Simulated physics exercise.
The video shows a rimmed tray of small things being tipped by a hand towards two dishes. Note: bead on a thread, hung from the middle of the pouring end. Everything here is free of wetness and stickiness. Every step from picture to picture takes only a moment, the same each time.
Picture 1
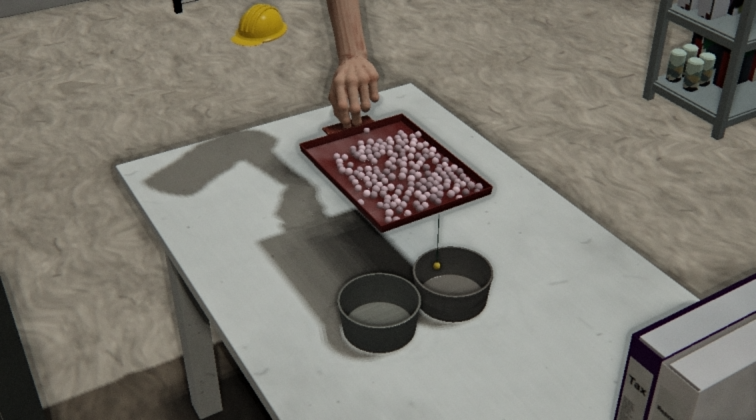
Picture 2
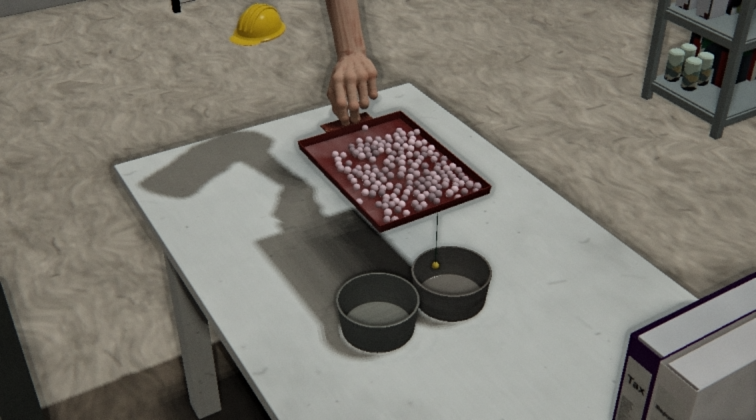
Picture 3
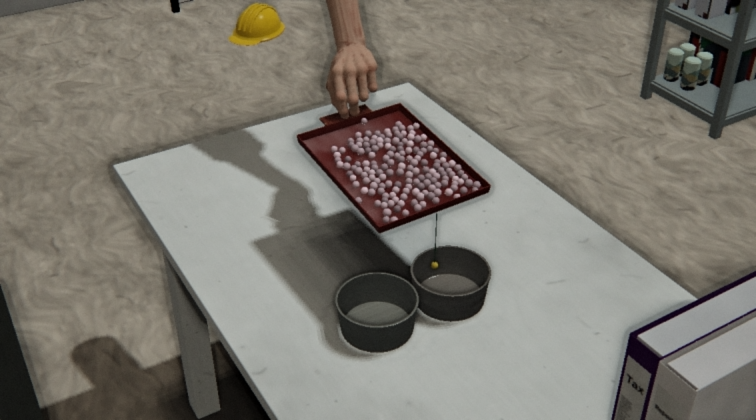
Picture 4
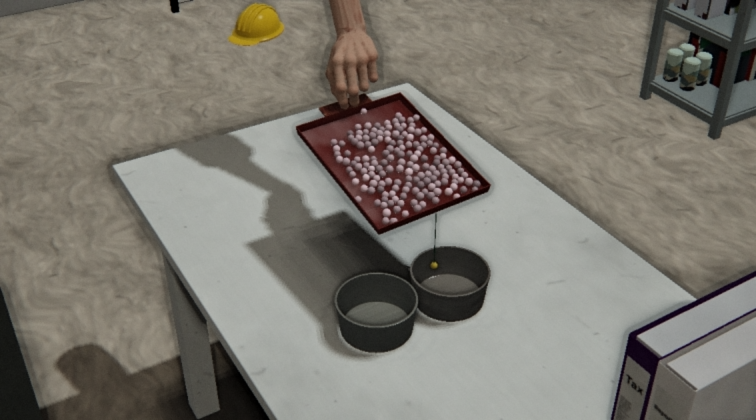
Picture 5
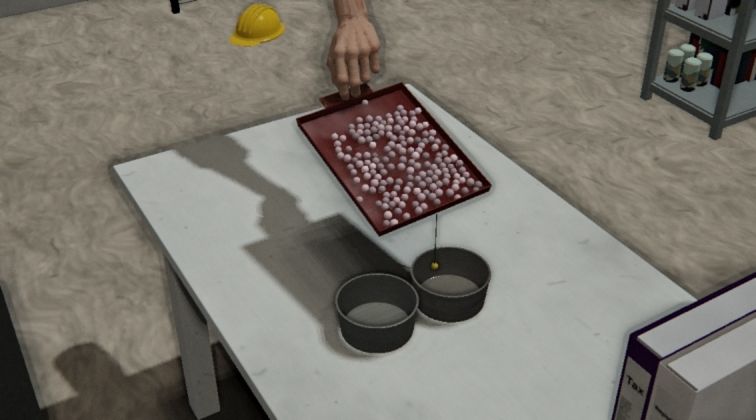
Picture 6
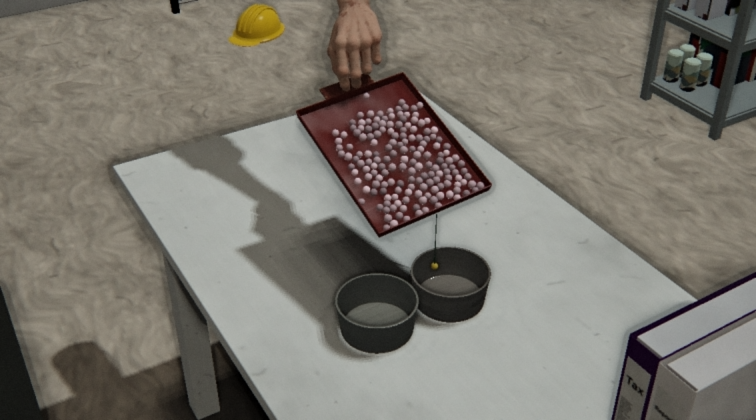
A hand gradually tilting a dark red tray of small pale pink balls above two dark round dishes on a white table.
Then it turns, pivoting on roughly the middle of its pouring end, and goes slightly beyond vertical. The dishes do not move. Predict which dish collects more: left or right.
Left.
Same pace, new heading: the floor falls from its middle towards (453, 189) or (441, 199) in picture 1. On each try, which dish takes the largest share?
Case one: The dish to the right. Case two: The dish to the right.
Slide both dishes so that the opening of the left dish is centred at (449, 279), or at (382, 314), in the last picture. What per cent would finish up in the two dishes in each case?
About 20 per cent, then about 90 per cent.
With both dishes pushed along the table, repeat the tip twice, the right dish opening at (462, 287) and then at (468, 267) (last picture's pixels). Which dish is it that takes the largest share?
One: The dish on the left. Two: The left-hand dish.
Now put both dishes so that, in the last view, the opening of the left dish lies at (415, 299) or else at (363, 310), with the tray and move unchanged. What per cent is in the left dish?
80, then 40 %.
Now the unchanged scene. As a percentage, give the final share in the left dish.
I'd put it at some 60 per cent.
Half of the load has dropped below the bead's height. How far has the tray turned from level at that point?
Somewhere near 95 degrees, I'd say.
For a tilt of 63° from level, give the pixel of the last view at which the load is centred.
Somewhere about pixel (413, 193).
Just after the last frame, tray tipped steeply; almost all on the tray; just a few in the left dish; just a few outside both; about a tenth in the air.
A moment on, tray tipped past a quarter turn; roughly a quarter on the tray; roughly a third in the left dish; about a tenth in the right dish; about a tenth outside both; roughly a quarter in the air.
Further on, tray tipped past a quarter turn; roughly two thirds in the left dish; about a tenth in the right dish; roughly a quarter outside both.
When it is over, tray tipped past a quarter turn; roughly two thirds in the left dish; about a tenth in the right dish; roughly a quarter outside both.
